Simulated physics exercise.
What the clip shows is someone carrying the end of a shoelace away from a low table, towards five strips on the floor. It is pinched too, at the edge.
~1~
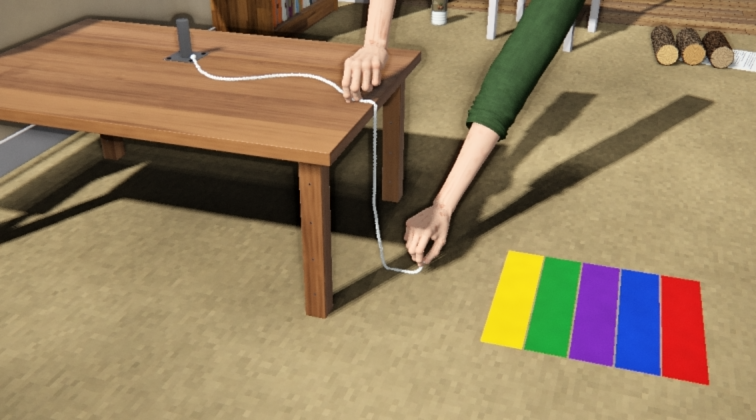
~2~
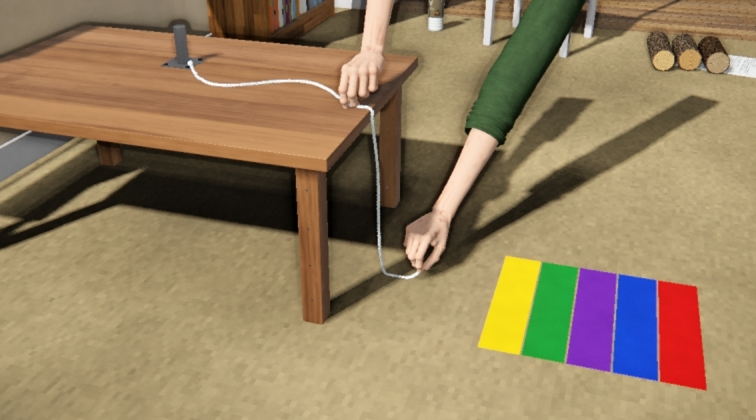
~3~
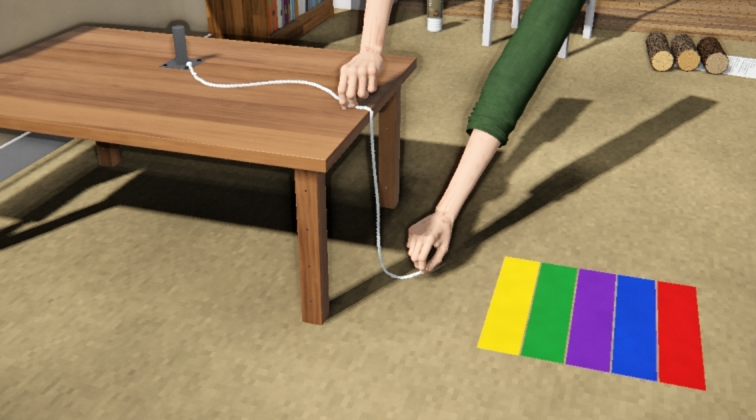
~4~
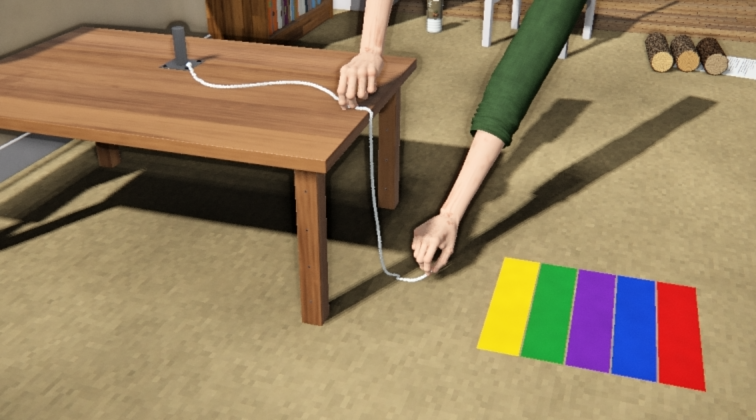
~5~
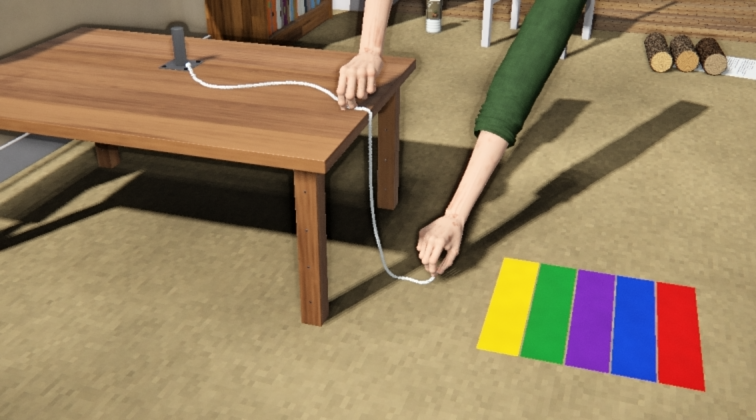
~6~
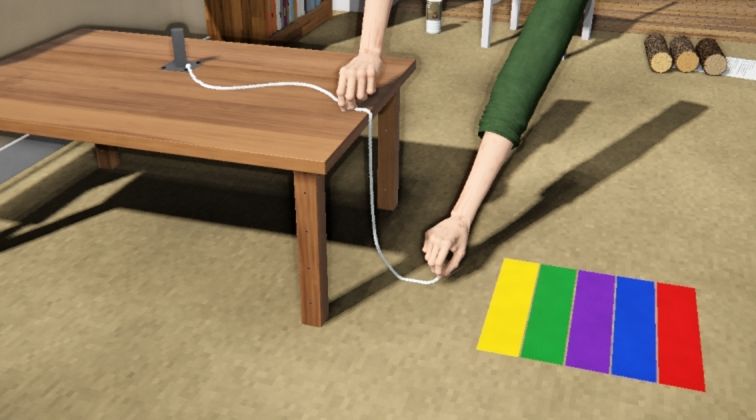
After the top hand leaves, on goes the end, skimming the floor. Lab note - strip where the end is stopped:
Purple strip.
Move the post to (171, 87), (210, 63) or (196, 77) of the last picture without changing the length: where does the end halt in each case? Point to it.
Pixels, try by try: About (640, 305), (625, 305), (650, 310).
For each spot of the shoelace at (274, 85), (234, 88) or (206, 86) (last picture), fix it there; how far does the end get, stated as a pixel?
Pixel places, try by try: (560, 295), (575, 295), (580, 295).
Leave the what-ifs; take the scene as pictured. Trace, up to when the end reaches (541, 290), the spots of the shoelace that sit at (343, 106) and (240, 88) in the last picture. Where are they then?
One lands at (379, 126), the other at (270, 84).
Soon after, end near (541, 290); over green.
After that, end near (579, 296); over purple.
At the stop, end near (602, 300); over purple. It gets as far as the purple strip.
